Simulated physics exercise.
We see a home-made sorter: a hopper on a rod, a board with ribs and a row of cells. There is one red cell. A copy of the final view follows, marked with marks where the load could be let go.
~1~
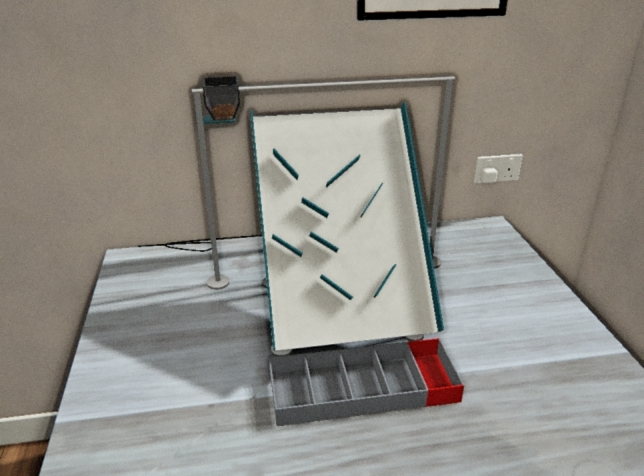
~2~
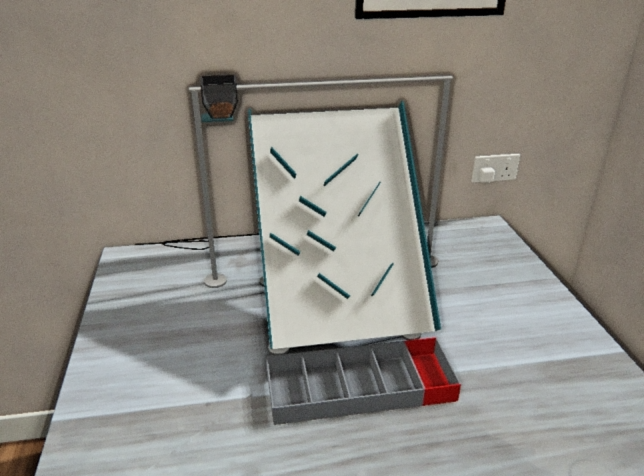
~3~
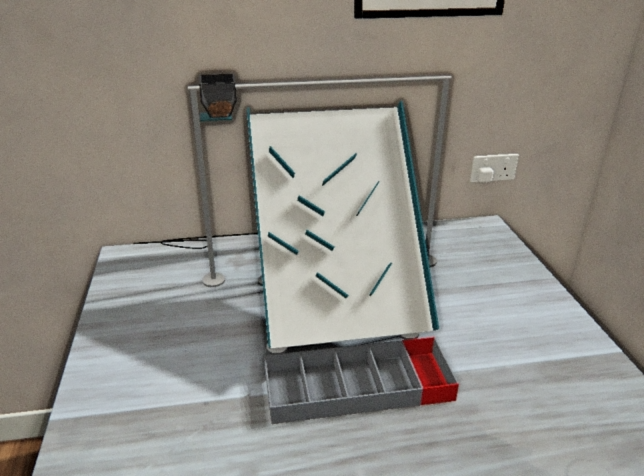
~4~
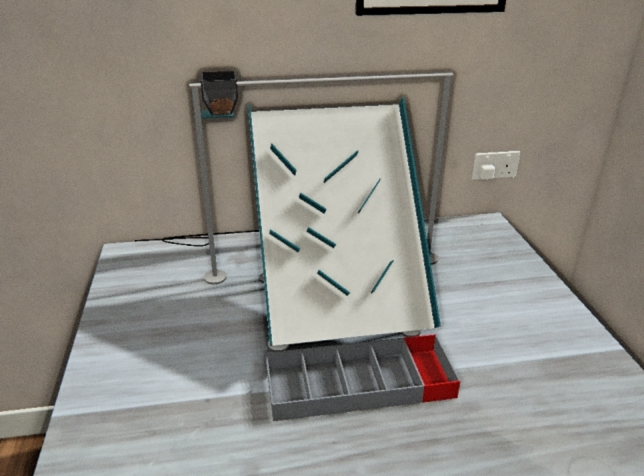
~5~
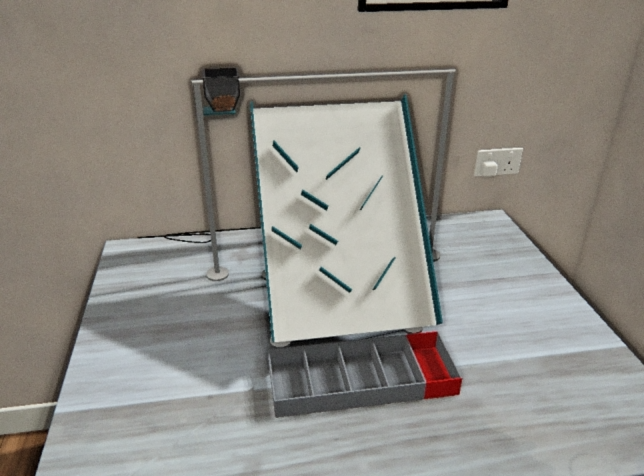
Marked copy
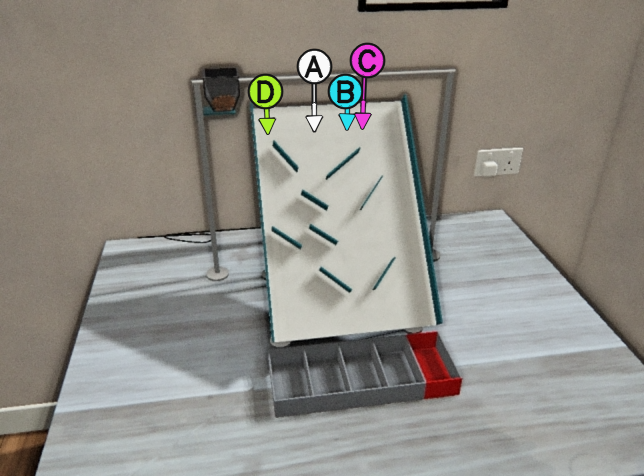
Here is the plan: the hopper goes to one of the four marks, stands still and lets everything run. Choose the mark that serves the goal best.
It is C.
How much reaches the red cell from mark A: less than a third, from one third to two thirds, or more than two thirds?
Less than a third.
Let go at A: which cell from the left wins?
The third.
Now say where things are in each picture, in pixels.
The first frame shows hopper near (223, 110), cereal balls, door shut.
The second frame shows ribs (271, 147) to (296, 174), (325, 182) to (358, 154), (300, 196) to (327, 213).
The third frame shows ribs (359, 212) to (379, 181), (268, 232) to (298, 252), (306, 230) to (335, 248).
The fourth frame shows ribs (318, 270) to (350, 293), (374, 291) to (393, 260).
The fifth frame shows red cell near (443, 387), number 5 of 5 from the left.
On the marked copy, mark A meets the board at (314, 125); mark B meets the board at (347, 124); mark C meets the board at (362, 123); mark D meets the board at (267, 128).
With A, only a few in the red cell, all but a few in other cells.
With B, a small share in the red cell, the bulk in other cells, only a few outside the box.
With C, close to a quarter in the red cell, close to two thirds in other cells, only a few outside the box.
With D, only a few in the red cell, all but a few in other cells, only a few held on the board, only a few outside the box.
